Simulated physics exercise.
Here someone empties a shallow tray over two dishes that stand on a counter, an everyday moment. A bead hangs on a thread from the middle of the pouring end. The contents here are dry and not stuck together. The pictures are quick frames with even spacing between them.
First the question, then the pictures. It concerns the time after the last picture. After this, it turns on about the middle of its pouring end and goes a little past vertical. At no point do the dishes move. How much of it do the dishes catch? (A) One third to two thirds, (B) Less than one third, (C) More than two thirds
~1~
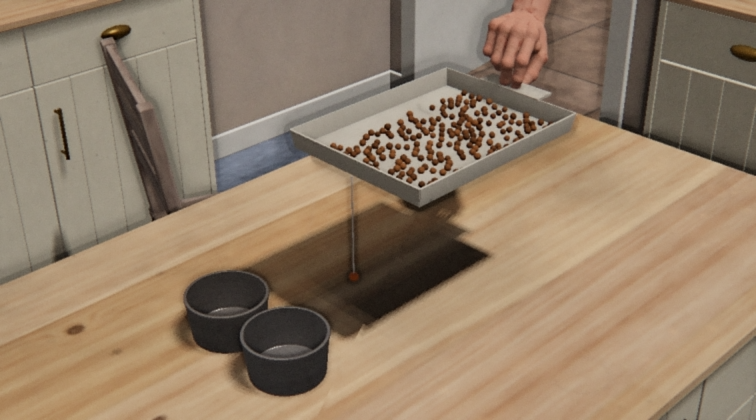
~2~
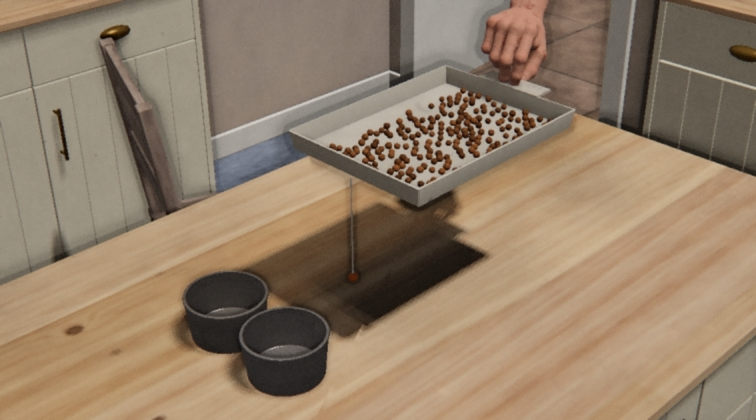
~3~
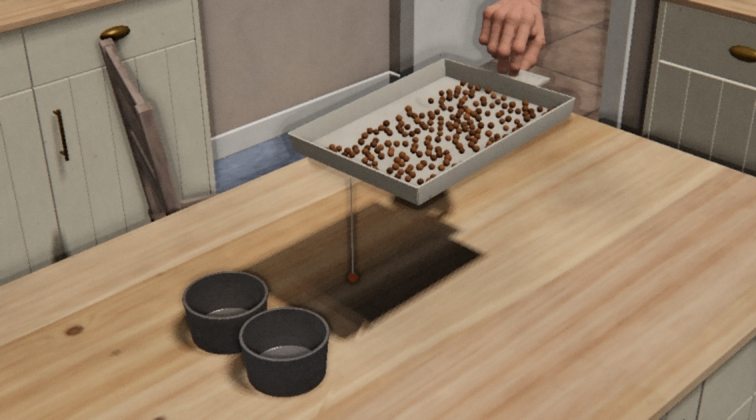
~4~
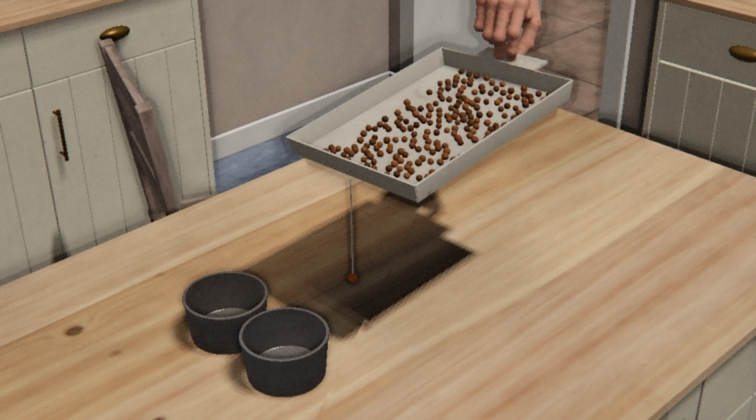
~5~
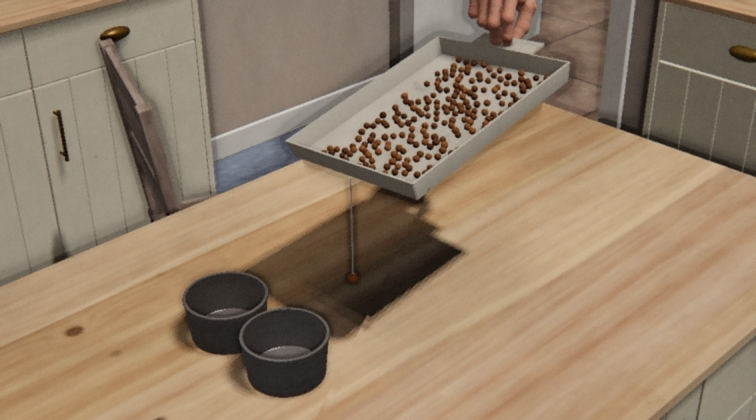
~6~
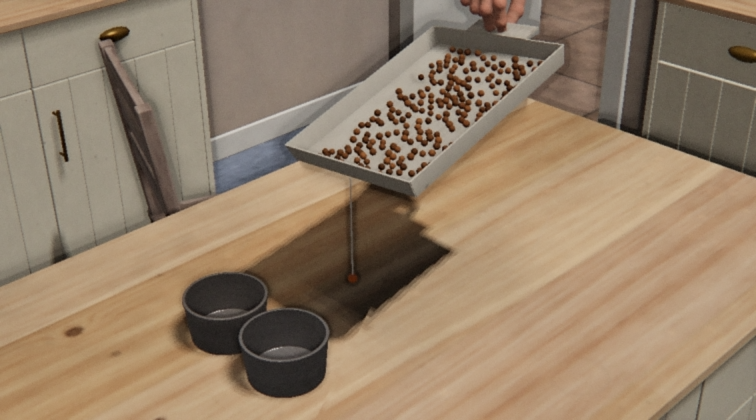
Less than one third (B).
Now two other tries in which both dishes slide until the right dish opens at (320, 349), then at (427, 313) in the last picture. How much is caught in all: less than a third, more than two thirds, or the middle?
Position 1 - under a third; position 2 - less than a third.
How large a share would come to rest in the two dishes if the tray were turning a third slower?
About 10 %.
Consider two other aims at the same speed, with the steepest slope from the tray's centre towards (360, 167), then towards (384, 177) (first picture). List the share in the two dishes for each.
That comes to 30 per cent the first time and 10 per cent the second.
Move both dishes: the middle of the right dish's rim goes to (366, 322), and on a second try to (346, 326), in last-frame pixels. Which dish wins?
Going by the two tries in order: The left-placed dish, then the left-placed dish.
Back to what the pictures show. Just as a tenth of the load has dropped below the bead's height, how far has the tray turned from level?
Angle: Close to 75°.
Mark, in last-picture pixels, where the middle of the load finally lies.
Somewhere close to (279, 302) in the last picture.
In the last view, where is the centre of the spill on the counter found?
(279, 299), about.
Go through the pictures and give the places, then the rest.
Corners of the pouring end (295, 129) and (420, 187), level; middle of the load (442, 135), cereal balls; left dish (195, 326); right dish (253, 367); bead on its thread (354, 277), in the first picture.
Corners of the pouring end (294, 130) and (419, 187), level; middle of the load (441, 133), in the second picture.
Corners of the pouring end (293, 133) and (417, 185), tipped barely, lowest at the left corner; middle of the load (440, 128), in the third picture.
Corners of the pouring end (291, 136) and (415, 183), tipped a little, lowest at the left corner; middle of the load (439, 121), in the fourth picture.
Corners of the pouring end (291, 140) and (413, 181), tipped a little, lowest at the left corner; middle of the load (436, 119), in the fifth picture.
Corners of the pouring end (290, 143) and (410, 179), tipped clearly, lowest at the left corner; middle of the load (431, 107), roughly a quarter on the move; left dish (193, 327); right dish (251, 369), in the sixth picture.
Just after the last frame, tray tipped steeply; the larger part on the tray; just a few in the left dish; just a few outside both; about a tenth in the air.
A moment on, tray tipped past a quarter turn; roughly two thirds on the tray; just a few in the left dish; roughly a quarter outside both; about a tenth in the air.
Further on, tray tipped past a quarter turn; just a few in the right dish; about a tenth in the left dish; almost all outside both.
When it is over, tray tipped past a quarter turn; just a few in the right dish; about a tenth in the left dish; almost all outside both.
